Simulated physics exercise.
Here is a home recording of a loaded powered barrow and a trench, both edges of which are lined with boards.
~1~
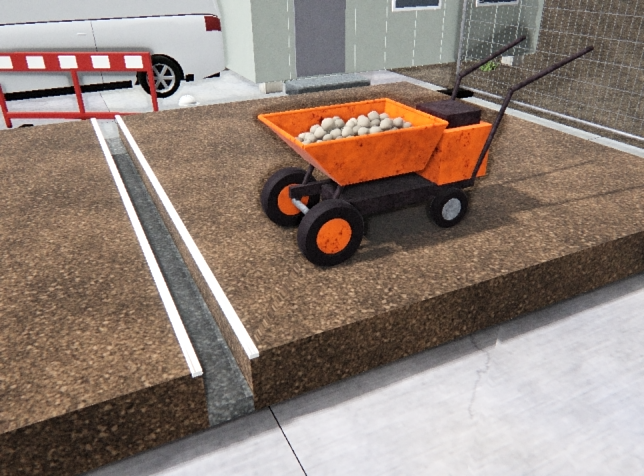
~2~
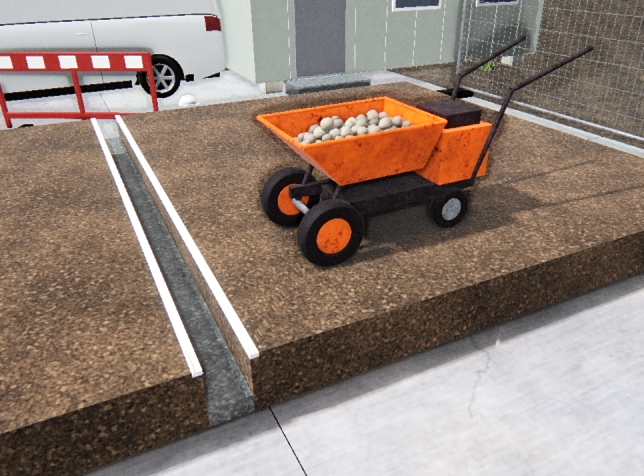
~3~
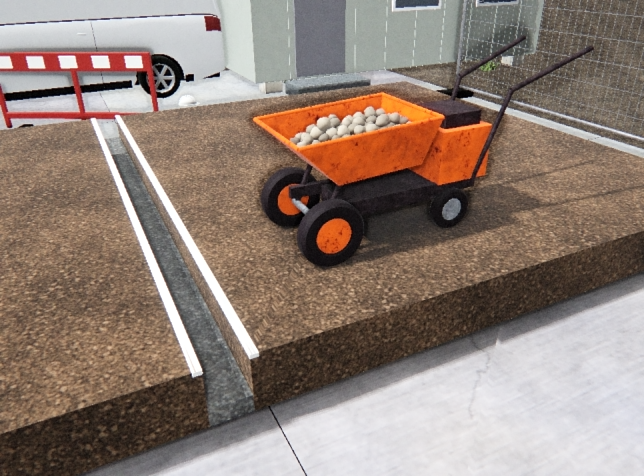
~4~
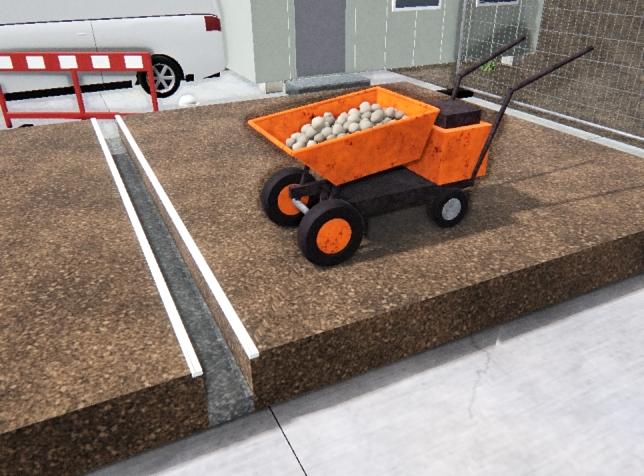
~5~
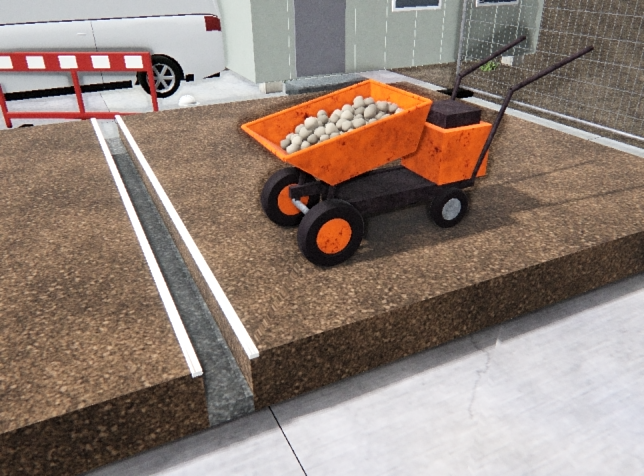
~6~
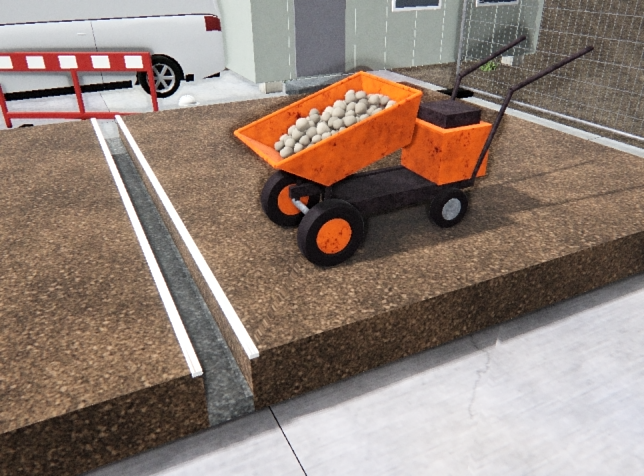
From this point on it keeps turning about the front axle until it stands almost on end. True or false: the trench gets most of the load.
True.
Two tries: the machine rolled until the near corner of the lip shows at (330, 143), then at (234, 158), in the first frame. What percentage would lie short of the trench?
First place: Around 40 per cent. Second place: Around 0 per cent.
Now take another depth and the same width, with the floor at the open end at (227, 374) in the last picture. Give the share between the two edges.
The share comes to around 50 percent.
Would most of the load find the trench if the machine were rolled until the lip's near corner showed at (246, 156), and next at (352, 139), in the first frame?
Position 1 falls short of half; position 2 falls short of half.
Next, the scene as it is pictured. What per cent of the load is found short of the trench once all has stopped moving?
About 5 %.
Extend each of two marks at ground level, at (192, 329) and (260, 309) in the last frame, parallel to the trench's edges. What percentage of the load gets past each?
Respectively 10 and 100 percent.
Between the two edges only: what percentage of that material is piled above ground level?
10 per cent or thereabouts.
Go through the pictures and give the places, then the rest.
The first picture shows lip of the skip near (304, 147), level; top of the load near (370, 135), river pebbles; first edge of the trench near (233, 316); far edge near (180, 331), the trench under half as wide as the skip, and about as deep as wide.
The second picture shows lip of the skip near (303, 148), level; top of the load near (369, 134).
The third picture shows lip of the skip near (299, 150), tipped barely; top of the load near (370, 128).
The fourth picture shows lip of the skip near (292, 154), tipped a little; top of the load near (365, 124).
The fifth picture shows lip of the skip near (285, 159), tipped a little; top of the load near (372, 111).
The sixth picture shows lip of the skip near (276, 166), tipped clearly; top of the load near (373, 111); first edge of the trench near (233, 316); far edge near (180, 331).
Shortly afterwards, skip tipped steeply; the whole lot in the skip.
Next, skip tipped steeply; the bulk in the skip; a little short of the trench; a little in or heaped over the trench; only a few beyond it; a little falling.
Some moments later, skip tipped right over; only a few in the skip; a little short of the trench; the bulk in or heaped over the trench; a little beyond it.
In the end, skip tipped right over; a little short of the trench; the bulk in or heaped over the trench; a little beyond it.
